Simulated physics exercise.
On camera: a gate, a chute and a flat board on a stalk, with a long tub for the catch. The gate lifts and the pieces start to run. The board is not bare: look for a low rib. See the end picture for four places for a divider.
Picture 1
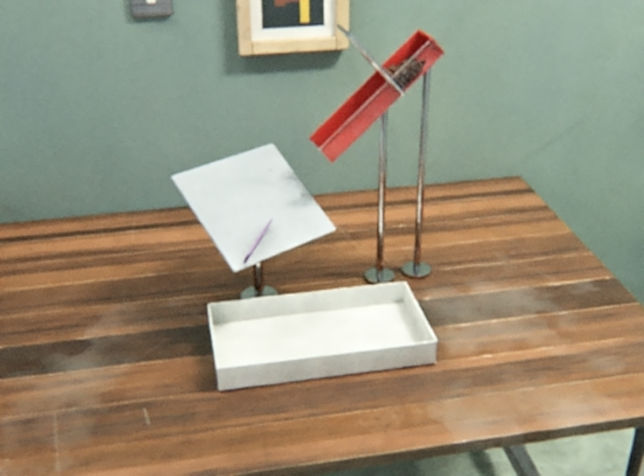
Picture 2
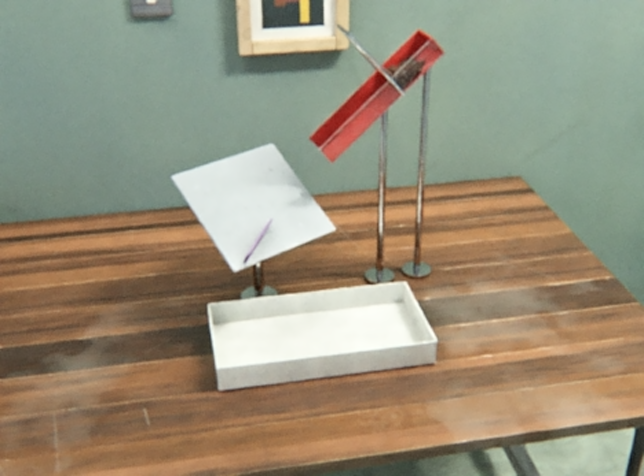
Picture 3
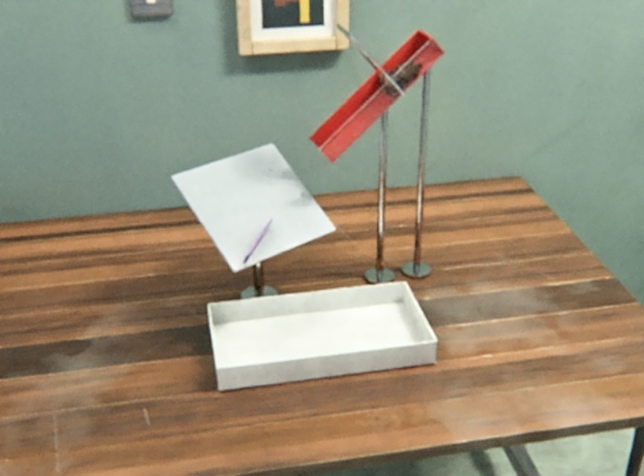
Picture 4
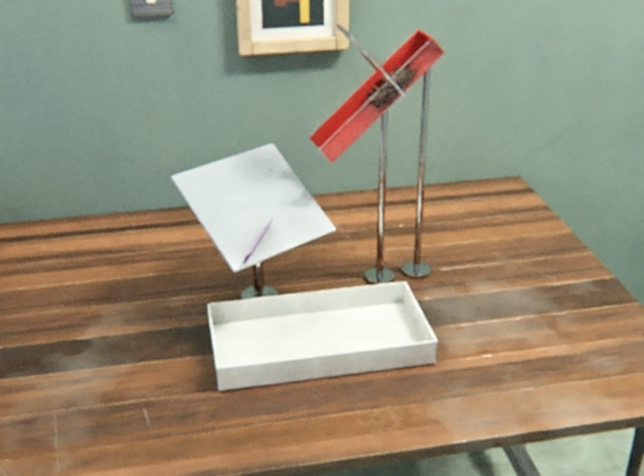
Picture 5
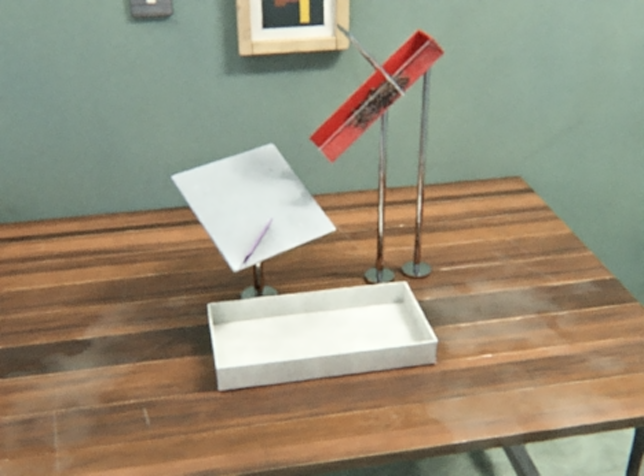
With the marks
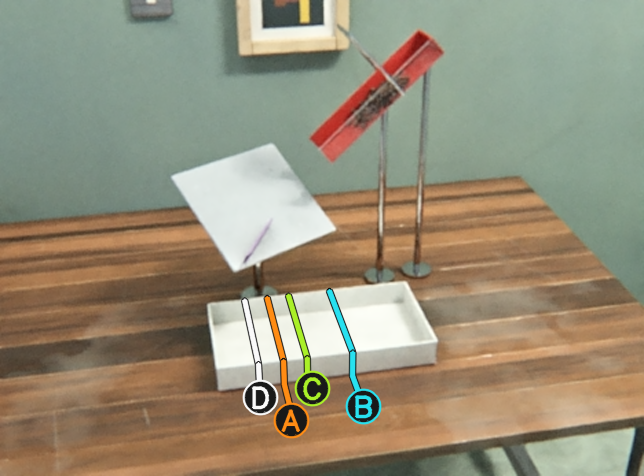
Dark small pieces sliding down a tilted red chute above a white board with a thin rib and an empty white tub.
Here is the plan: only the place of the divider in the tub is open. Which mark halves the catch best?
Choose C.
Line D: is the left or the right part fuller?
The right side.
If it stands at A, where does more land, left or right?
The right side.
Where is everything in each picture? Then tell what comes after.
In the first picture, load behind the gate at (404, 72), allspice berries; lip of the chute at (327, 157), sloping fairly steeply.
In the second picture, middle of the board at (255, 203), tilted fairly steeply; middle of its low edge at (288, 249); of its high edge at (224, 159).
In the third picture, front corners of the tub at (218, 368) and (436, 341), empty; front of the load at (388, 93).
In the fourth picture, middle of the load at (389, 84); its front at (368, 99), about a quarter of the way to the lip; rib from (272, 219) to (248, 255).
In the fifth picture, middle of the load at (380, 94); its front at (349, 123), about two thirds of the way to the lip.
On the marked copy, line A crosses the front rim at (283, 360); line B crosses the front rim at (352, 351); line C crosses the front rim at (307, 357); line D crosses the front rim at (258, 363).
If A is chosen, of what is caught, about a quarter on the left of the divider, most on the right.
If B is chosen, of what is caught, most on the left of the divider, a small part on the right.
If C is chosen, of what is caught, about half on the left of the divider, about half on the right.
If D is chosen, of what is caught, about a quarter on the left of the divider, most on the right.
